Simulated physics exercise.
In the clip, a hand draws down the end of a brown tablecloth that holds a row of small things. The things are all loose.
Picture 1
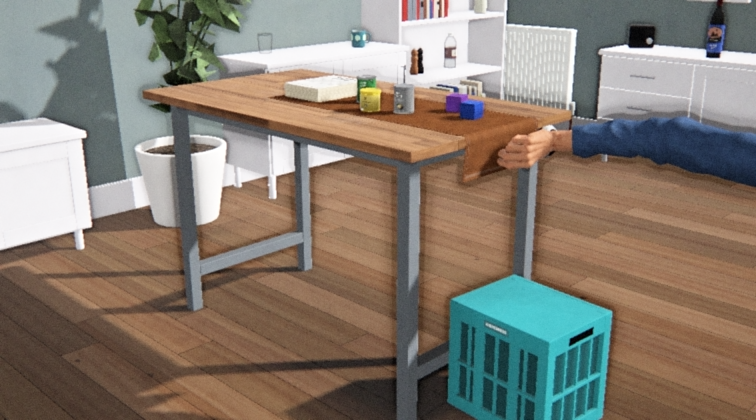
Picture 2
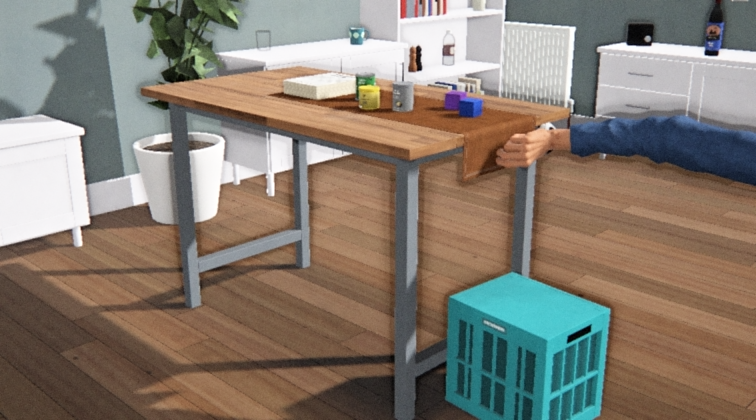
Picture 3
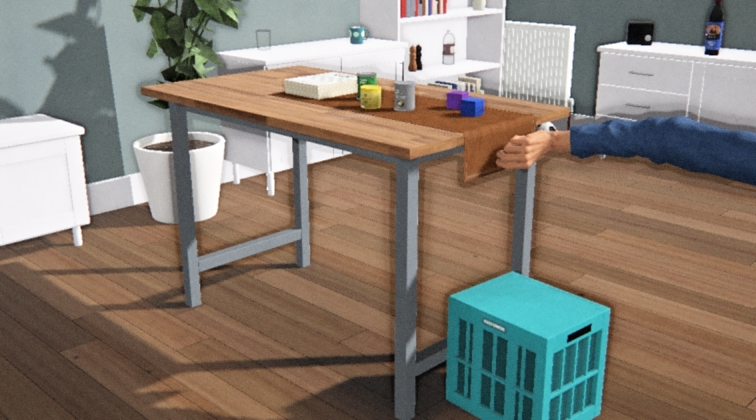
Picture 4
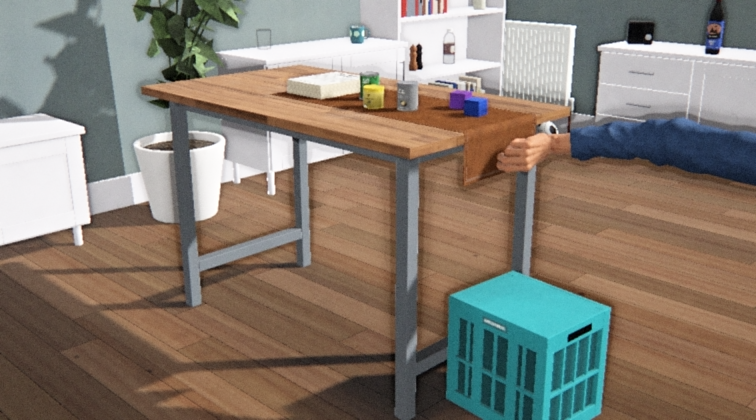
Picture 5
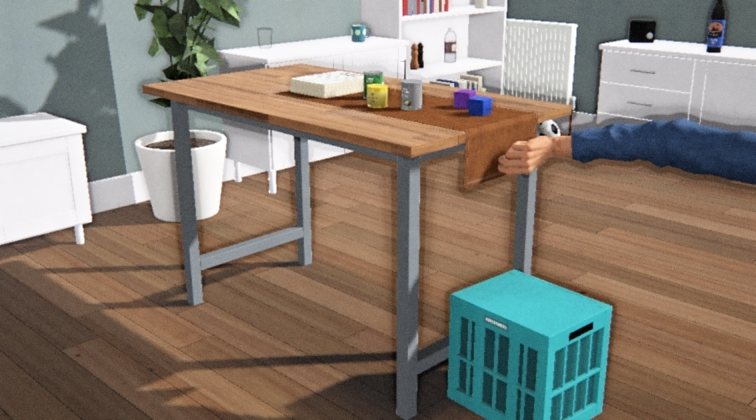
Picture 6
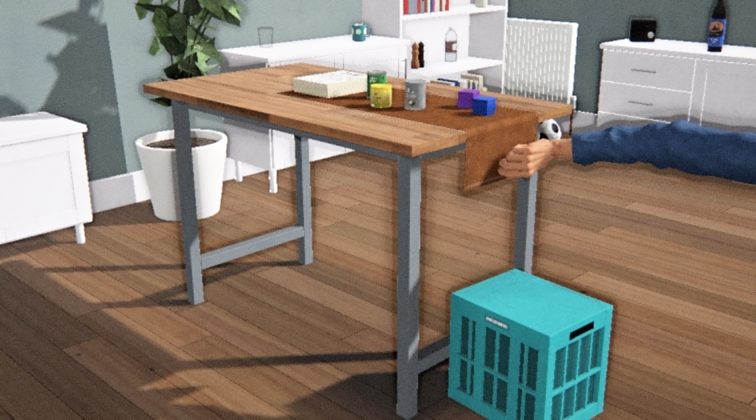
The video shows a hand at the right slowly pulling down the end of a brown tablecloth on a wooden table, as the blue and purple cubes, grey can, and yellow and green containers shift slightly right with it.
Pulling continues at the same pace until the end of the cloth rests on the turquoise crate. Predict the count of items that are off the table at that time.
Three objects go.
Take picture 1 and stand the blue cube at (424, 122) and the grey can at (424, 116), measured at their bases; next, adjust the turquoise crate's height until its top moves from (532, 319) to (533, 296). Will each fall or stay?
Looks like the blue cube ends up down, and the grey can ends up down.
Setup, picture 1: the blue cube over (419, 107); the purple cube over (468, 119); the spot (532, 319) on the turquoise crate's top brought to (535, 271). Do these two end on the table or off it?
Observed: Blue cube remains seated; purple cube departs.
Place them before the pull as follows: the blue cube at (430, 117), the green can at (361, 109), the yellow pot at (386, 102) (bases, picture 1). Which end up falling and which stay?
Each in turn: The blue cube goes down, the green can stays aloft, the yellow pot stays aloft.
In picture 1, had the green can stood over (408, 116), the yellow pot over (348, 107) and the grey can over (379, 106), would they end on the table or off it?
The green can will end up off, the yellow pot will stay where it is, the grey can will stay where it is.
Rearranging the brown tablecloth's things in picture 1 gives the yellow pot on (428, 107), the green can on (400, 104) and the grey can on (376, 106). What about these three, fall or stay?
Here's how it goes: The yellow pot ends up down, the green can makes it through, and the grey can makes it through.
Early on, hem near (501, 252); blue cube and purple cube gone.
Midway, hem on the crate; blue cube, purple cube and grey can gone.
Finally, hem on the crate; blue cube, purple cube and grey can gone. The answer is three.
